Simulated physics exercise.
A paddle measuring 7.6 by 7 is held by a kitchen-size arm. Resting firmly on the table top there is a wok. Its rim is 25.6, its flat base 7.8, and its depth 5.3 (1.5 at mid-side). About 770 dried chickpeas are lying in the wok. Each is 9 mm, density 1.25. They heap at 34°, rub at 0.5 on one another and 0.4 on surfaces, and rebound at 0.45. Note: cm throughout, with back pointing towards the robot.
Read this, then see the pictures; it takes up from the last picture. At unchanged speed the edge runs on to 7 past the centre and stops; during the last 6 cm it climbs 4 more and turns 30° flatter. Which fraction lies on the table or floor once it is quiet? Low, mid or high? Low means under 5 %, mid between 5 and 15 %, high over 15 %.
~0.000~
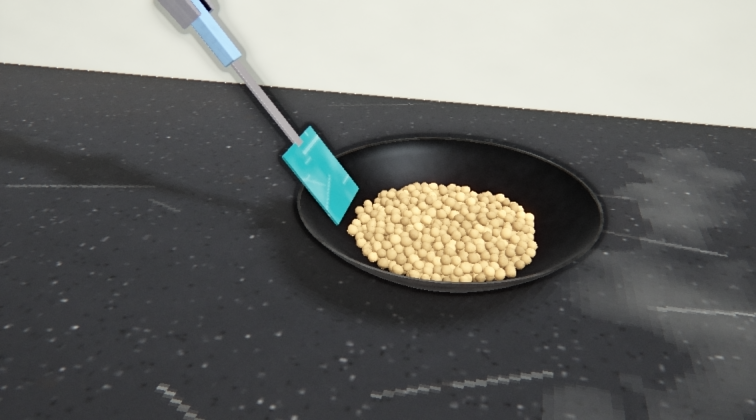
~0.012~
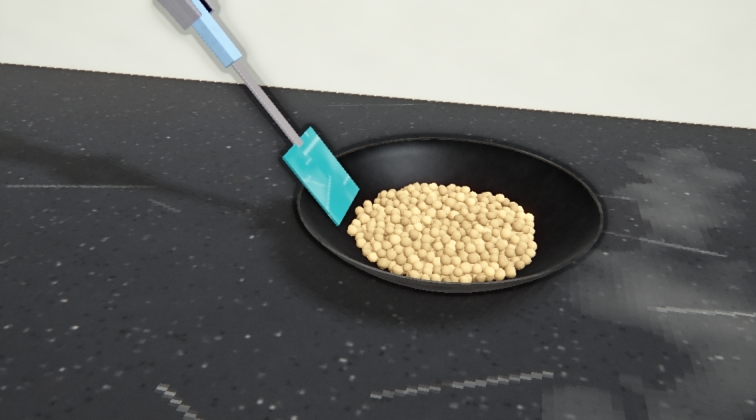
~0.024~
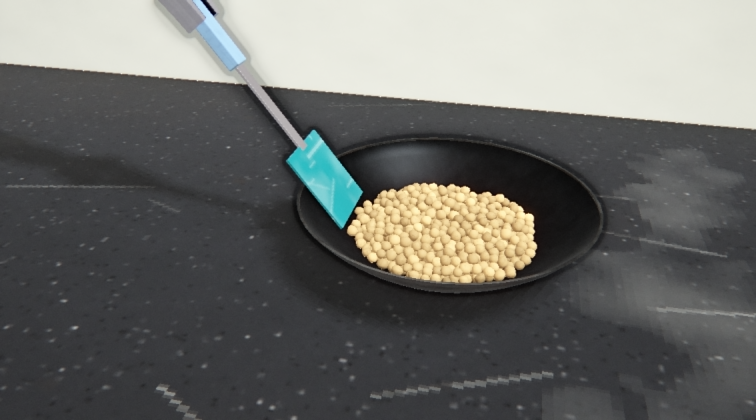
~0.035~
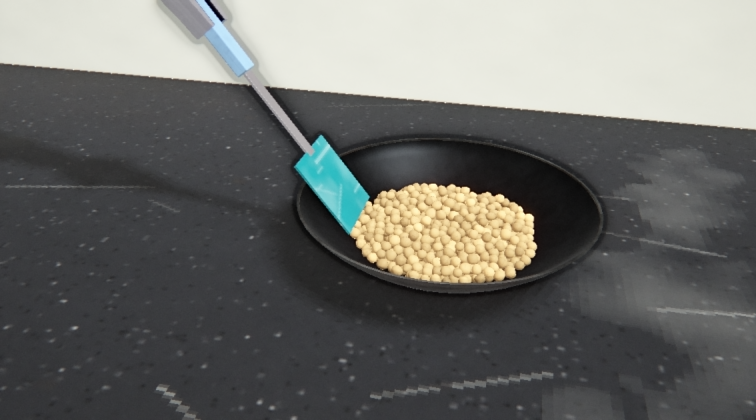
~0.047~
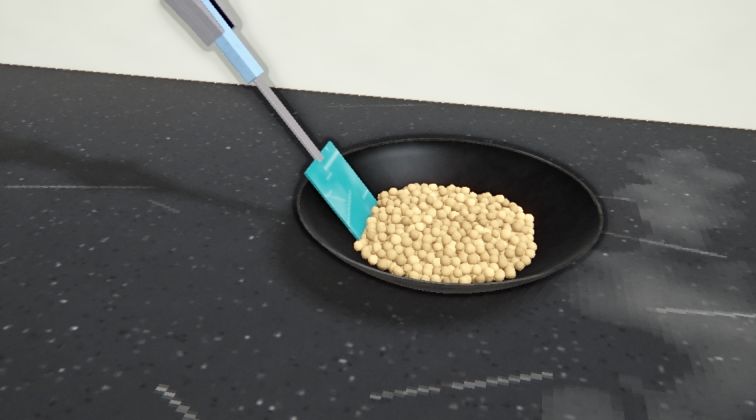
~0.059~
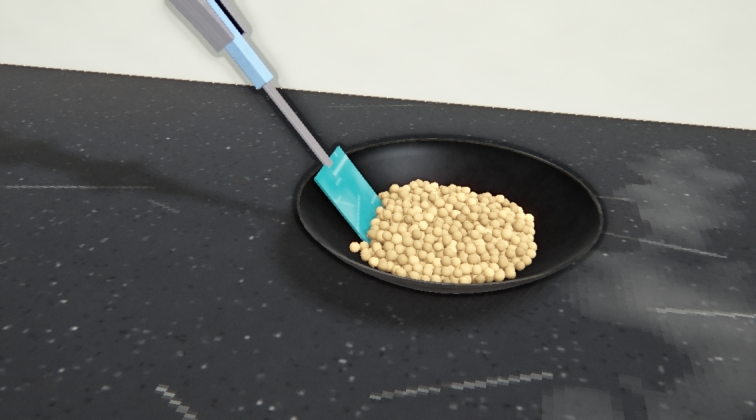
Mid.
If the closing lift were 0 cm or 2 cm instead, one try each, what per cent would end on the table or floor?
Near 10 and 5 percent respectively.
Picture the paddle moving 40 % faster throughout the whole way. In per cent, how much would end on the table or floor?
It would be near 25 per cent.
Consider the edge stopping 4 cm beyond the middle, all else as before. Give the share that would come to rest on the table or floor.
Then the share is near 0 in a hundred.
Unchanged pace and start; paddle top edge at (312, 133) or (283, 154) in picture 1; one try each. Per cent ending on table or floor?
Some 15 and 10 per cent.
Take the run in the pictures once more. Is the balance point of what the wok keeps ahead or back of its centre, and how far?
Roughly 4.0 cm ahead of the centre.
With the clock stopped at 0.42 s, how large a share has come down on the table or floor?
Some 8 per cent of the load.
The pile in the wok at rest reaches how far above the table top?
Roughly 6.0 centimetres.
By 0.12 s, sloping 52°, highest piece 5 above the table; 772 in the wok.
By 0.19 s, sloping 41°, highest piece 6 above the table; 772 in the wok.
By 0.42 s, sloping 22°, highest piece 6 above the table; 701 in the wok, 58 on the table or floor, 13 on the blade or in flight.
By 1.47 s, sloping 22°, highest piece 6 above the table; 699 in the wok, 73 on the table or floor.
Final count, 699 in the wok, 73 on the table or floor. That is 9 % on the table or floor.
